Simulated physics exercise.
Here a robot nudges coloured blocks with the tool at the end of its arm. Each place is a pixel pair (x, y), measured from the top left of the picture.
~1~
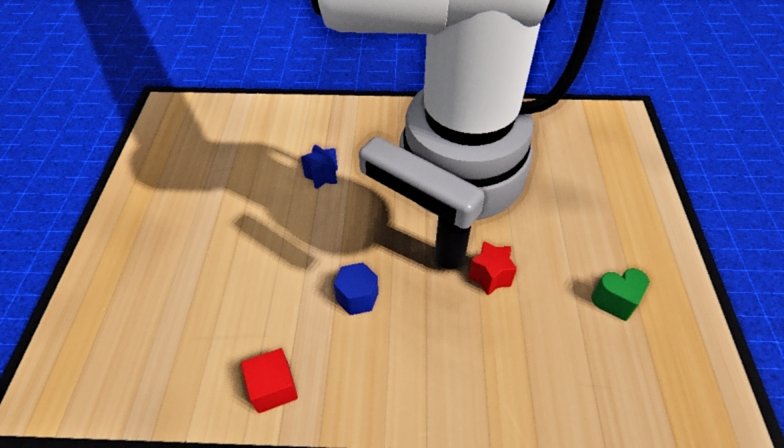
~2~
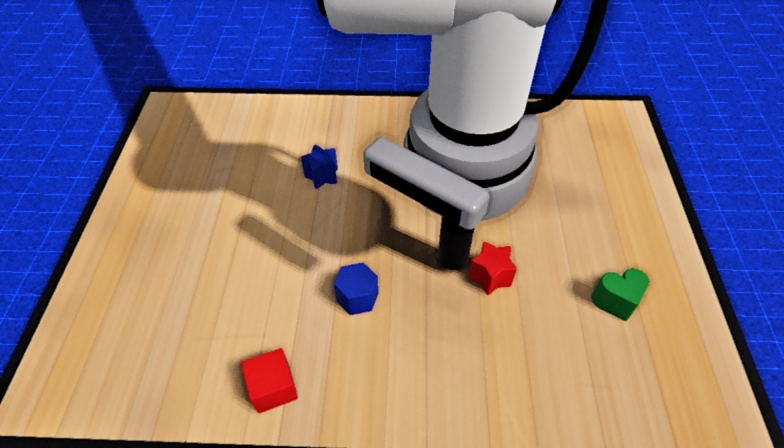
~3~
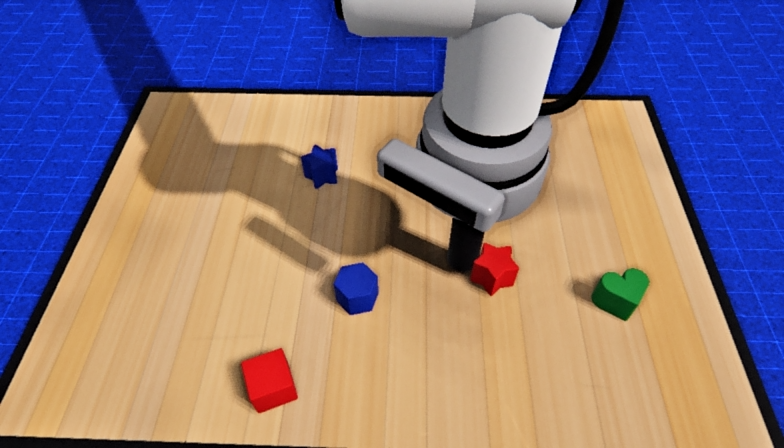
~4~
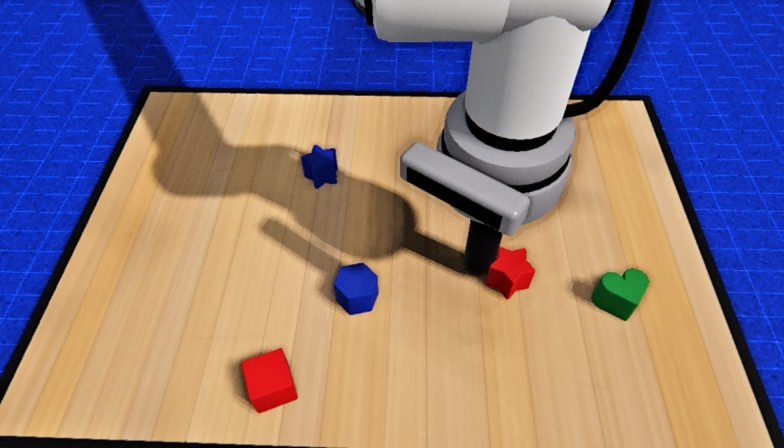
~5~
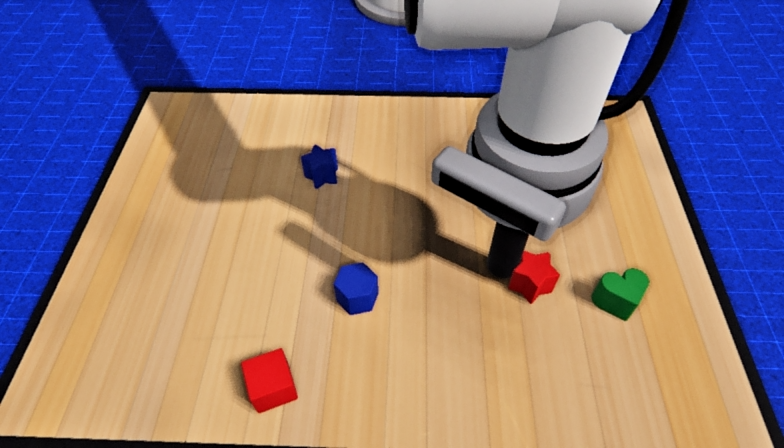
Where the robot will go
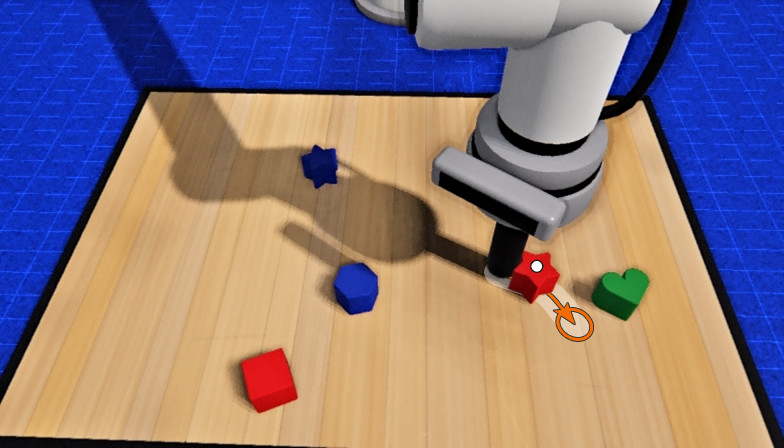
A robot arm moves right and pushes the red star-shaped block toward the green heart.
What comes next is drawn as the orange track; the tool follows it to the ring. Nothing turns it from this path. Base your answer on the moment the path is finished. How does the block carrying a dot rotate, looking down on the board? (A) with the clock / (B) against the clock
Letter B.
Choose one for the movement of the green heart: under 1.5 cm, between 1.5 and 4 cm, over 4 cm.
Result: 1.5-4 cm.
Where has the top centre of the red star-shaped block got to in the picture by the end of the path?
About (623, 311).
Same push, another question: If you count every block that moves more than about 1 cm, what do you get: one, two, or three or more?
There will be two blocks that move more than 1 cm.
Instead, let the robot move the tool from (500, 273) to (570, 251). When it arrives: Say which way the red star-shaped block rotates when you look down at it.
Its spin: Clockwise.
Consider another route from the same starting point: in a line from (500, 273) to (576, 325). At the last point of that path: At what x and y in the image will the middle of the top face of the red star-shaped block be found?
The middle of the upper face of the red star-shaped block will lie at about (622, 307) in the picture.
Drawn move, from (500, 273) by way of (529, 283) and (555, 300) to (575, 324); the dot is on the red star-shaped block.
What follows on the original path. Halfway along, tool at (546, 283); red star-shaped block at (584, 283).
At the end, tool at (578, 318); red star-shaped block at (623, 311), turned 25° anticlockwise; green heart at (650, 289), turned 35° anticlockwise.
